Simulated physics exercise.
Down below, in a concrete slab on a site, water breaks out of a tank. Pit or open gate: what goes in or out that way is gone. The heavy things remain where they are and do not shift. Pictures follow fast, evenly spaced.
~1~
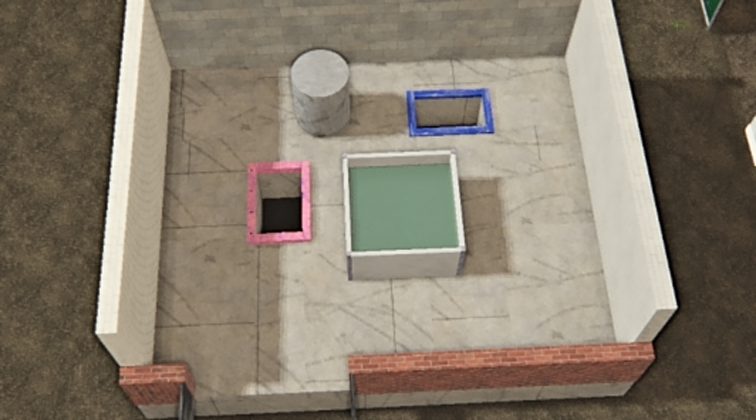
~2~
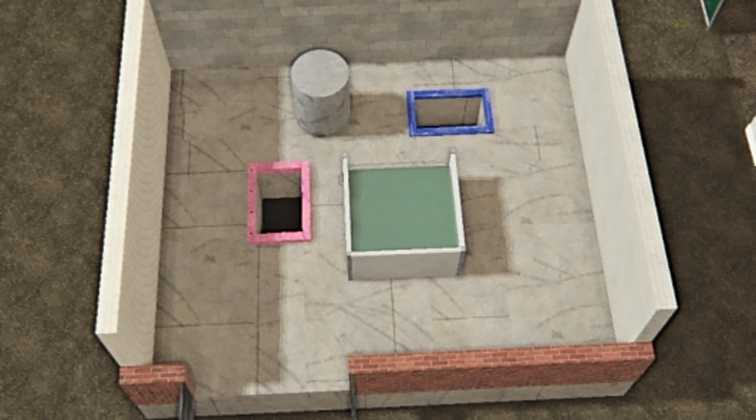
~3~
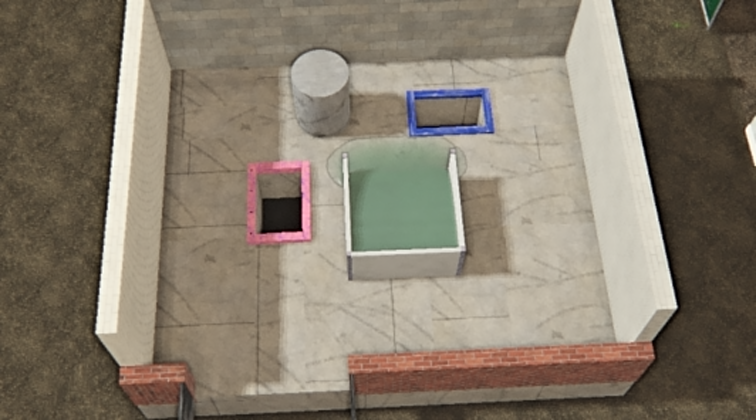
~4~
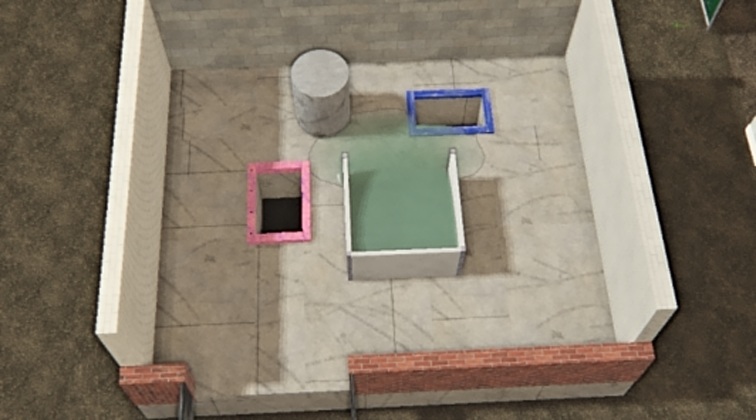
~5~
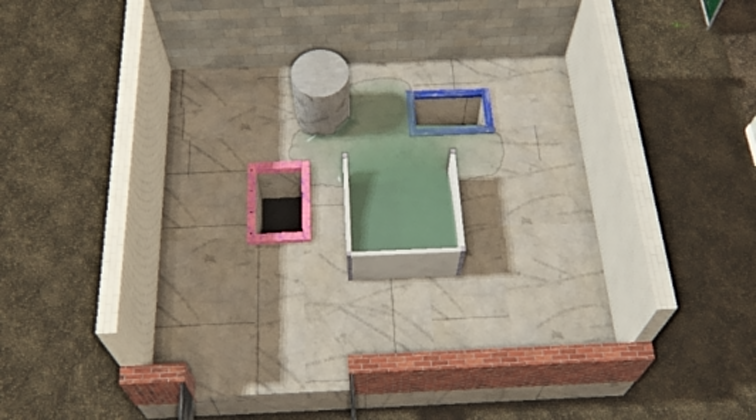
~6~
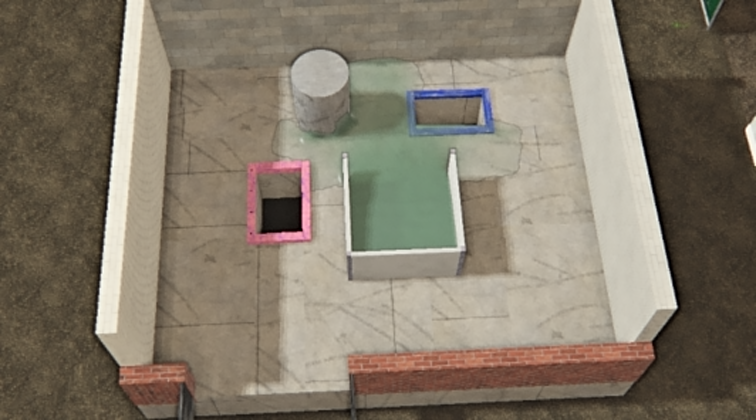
In the video, greenish water sits still in an open tank on a walled concrete slab, then the tank's far side opens and the water spreads outward across the floor, reaching around the gray cylinder and the blue-framed pit.
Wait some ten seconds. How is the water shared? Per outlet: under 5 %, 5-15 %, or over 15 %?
At the end, the gate is going to fail to land outside five to fifteen per cent; the blue pit is going to fail to stay at fifteen per cent or less; the pink pit is going to fail to get to five per cent.
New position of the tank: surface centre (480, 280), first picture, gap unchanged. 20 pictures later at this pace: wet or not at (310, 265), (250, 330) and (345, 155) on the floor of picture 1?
In order: Unflooded, then unflooded, then inundated.
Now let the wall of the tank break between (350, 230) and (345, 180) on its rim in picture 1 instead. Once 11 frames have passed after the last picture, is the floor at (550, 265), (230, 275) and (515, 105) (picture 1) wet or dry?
First point spared, second point swamped, third point spared.
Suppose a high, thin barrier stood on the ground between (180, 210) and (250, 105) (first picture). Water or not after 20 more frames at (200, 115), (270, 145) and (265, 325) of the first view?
Point by point: First swamped, next swamped, last spared.
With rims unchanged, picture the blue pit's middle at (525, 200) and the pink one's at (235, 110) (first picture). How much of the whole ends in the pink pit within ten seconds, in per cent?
Pink: About 6 %.
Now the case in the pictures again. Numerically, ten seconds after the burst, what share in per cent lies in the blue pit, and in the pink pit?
Approximate shares: 26 per cent and 0 per cent.
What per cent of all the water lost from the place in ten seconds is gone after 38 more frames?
About 80 per cent.
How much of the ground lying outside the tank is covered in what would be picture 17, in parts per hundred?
About 40 per cent.
A moment on, water covers 25 % of the floor; the gate 0 %, the blue pit 13 %, the pink pit 0 %.
Next, water covers 40 % of the floor; the gate 0 %, the blue pit 21 %, the pink pit 0 %.
Then, water covers 45 % of the floor; the gate 0 %, the blue pit 25 %, the pink pit 0 %.
Later, water covers 80 % of the floor; the gate 1 %, the blue pit 27 %, the pink pit 0 %.
In the end, water covers 95 % of the floor; the gate 8 %, the blue pit 27 %, the pink pit 0 %.
